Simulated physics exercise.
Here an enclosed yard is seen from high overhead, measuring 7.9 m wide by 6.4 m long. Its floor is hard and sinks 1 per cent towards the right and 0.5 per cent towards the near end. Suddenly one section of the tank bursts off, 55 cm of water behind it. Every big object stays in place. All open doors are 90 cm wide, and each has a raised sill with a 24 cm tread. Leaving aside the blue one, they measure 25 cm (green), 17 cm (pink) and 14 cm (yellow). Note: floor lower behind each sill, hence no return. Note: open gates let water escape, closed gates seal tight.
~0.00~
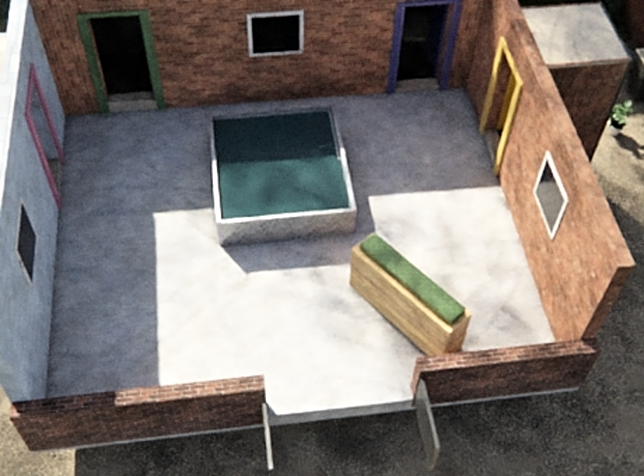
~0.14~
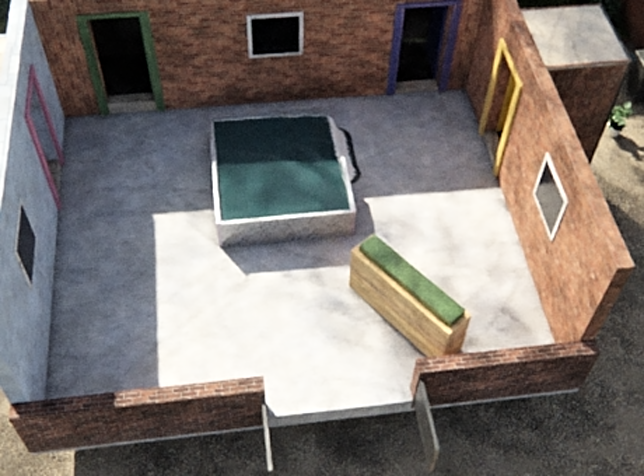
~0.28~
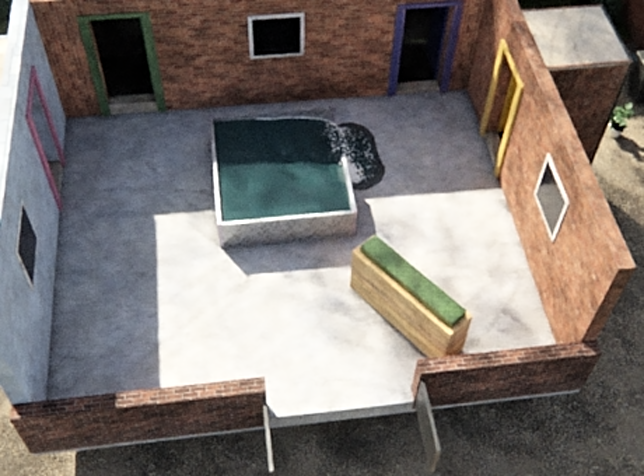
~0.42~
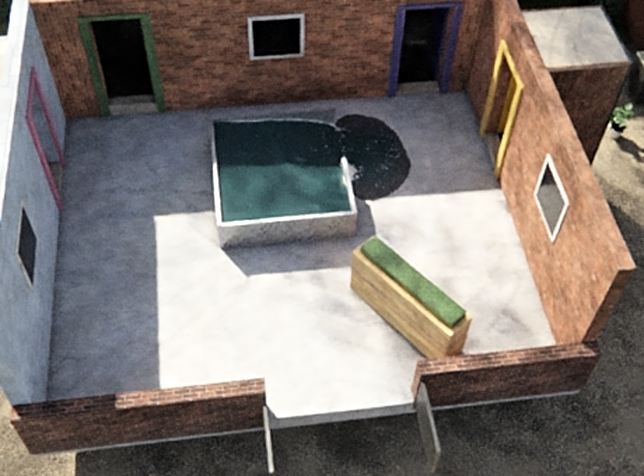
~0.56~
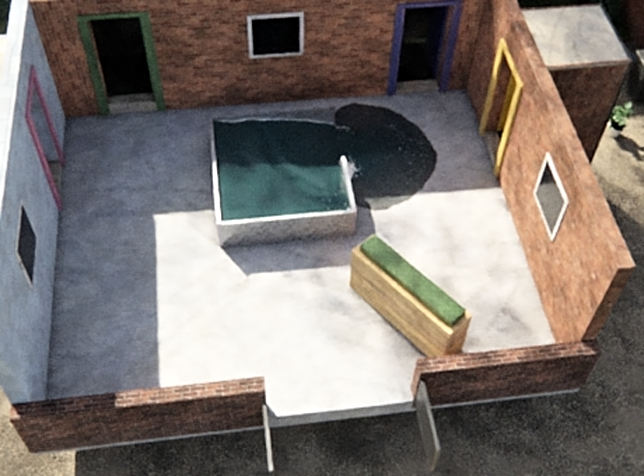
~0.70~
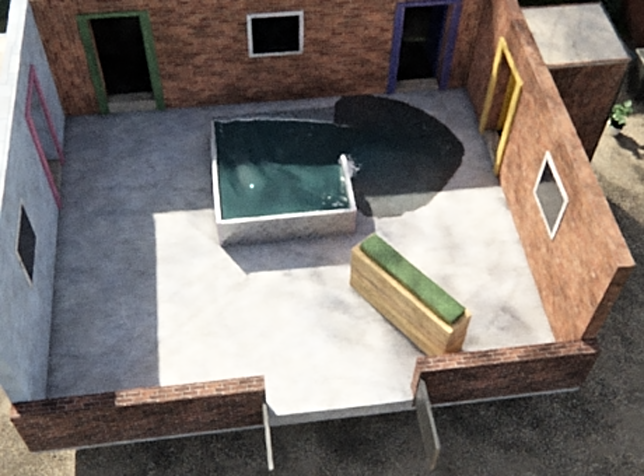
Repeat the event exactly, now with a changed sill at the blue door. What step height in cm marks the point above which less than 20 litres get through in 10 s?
The point is around 20 cm.
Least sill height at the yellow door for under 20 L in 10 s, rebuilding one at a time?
Yellow would need about 25 cm on its own.
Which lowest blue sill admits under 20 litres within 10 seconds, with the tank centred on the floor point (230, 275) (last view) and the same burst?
New minimum height: Approx. 13.5 cm.
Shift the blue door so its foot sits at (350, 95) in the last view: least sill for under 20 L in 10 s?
It needs about 8.5 cm.
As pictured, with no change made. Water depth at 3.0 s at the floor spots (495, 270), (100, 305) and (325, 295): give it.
Roughly 5, 0 and 0 cm, in turn.
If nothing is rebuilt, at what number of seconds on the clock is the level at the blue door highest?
Peak: Close to 3.2 s.
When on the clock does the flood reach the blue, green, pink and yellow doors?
Blue 1.0 s, green 9.0 s, pink not in the 10 s, yellow 0.9 s.
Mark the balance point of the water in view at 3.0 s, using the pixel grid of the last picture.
At about (345, 170).
After 1.4 s water covers 20 % of the floor, deepest (32 cm) near (346, 146); 12 cm at the blue door, 0 litres in over its 9 cm sill.
After 3.0 s water covers 25 % of the floor, deepest (28 cm) near (435, 125); 22 cm at the blue door, 58 litres in over its 9 cm sill.
After 10.0 s water covers 65 % of the floor, deepest (16 cm) near (533, 371); 10 cm at the blue door, 231 litres in over its 9 cm sill.
At the blue door as built, the water arrived by 1.0 s and peaked near 23 cm at 3.2 s.
With a sill of 18.5 cm, 30 litres would have come in within the 10 s; with 25 cm, 6 litres. So under 20 litres takes about 20 cm.
